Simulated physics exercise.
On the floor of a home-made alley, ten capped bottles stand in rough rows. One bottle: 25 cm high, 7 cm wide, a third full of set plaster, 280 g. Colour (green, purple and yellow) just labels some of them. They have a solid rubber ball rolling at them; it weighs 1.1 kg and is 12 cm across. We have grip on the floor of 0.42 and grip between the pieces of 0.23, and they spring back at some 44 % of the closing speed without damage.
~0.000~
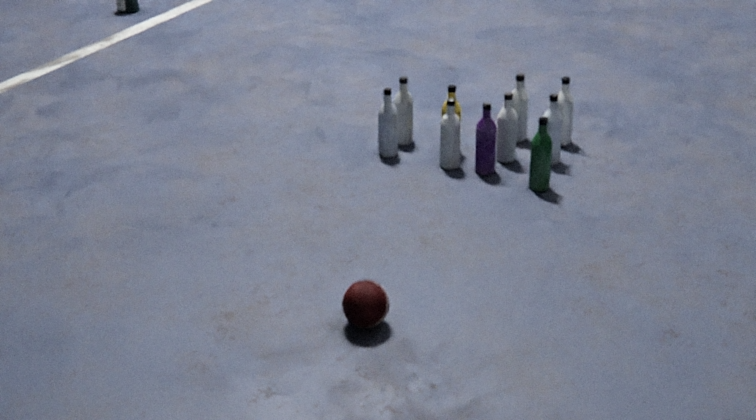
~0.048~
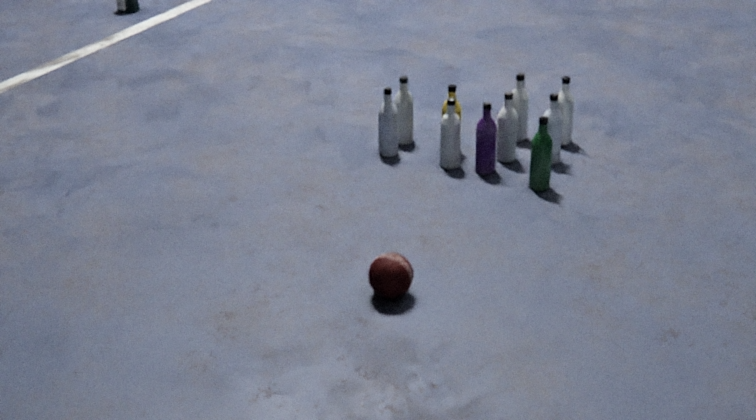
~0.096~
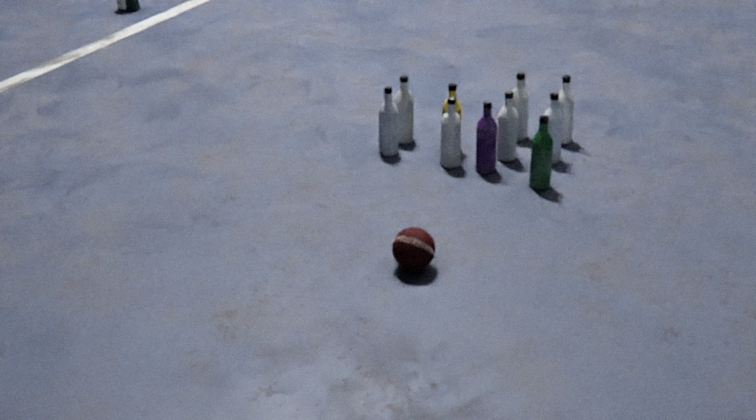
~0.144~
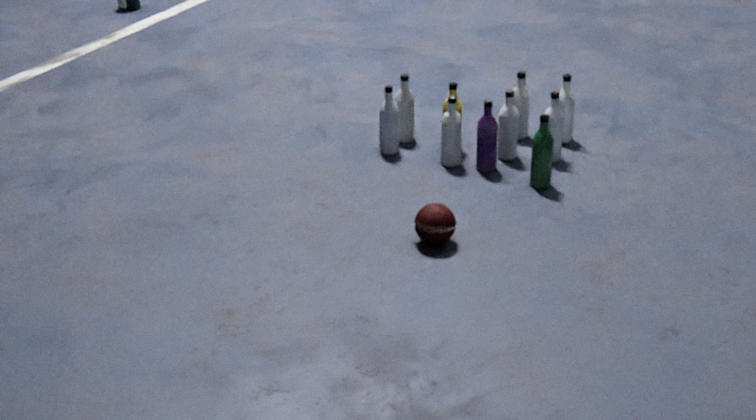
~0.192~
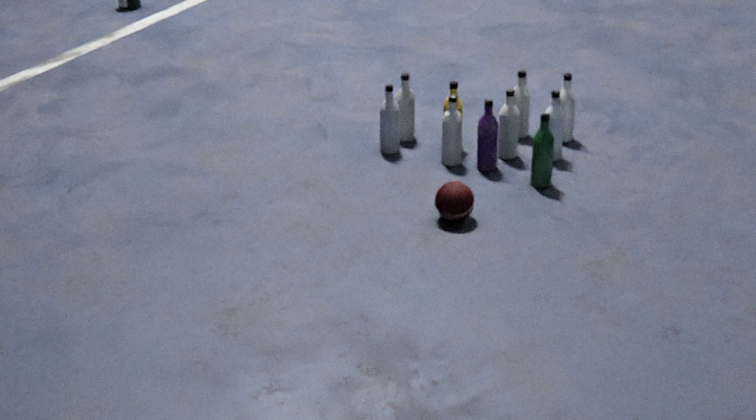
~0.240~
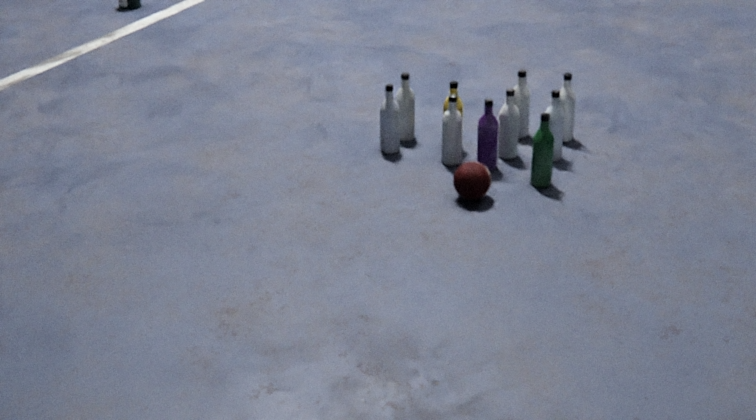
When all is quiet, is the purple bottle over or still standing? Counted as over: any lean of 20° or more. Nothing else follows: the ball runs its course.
Result: It ends up over.
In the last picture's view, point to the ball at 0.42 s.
(527, 137), more or less.
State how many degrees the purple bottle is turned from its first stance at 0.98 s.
My estimate is close to 90°.
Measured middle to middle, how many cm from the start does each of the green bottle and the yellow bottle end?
Net displacement (cm): Green = 0; yellow = 0.
Around 0.42 s, ball still moving; 1 of the 10 bottles over; purple bottle tipped 59°.
Around 0.58 s, ball still moving; 3 of the 10 bottles over; purple bottle tipped 73°.
Around 0.98 s, ball still moving; 3 of the 10 bottles over; purple bottle lying flat.
Finally (1.4 s), ball rolling away; 3 of the 10 bottles over; purple bottle lying flat; green bottle unmoved; yellow bottle unmoved. Seen by the last camera, middles, purple bottle near (540, 9), green bottle near (543, 150).
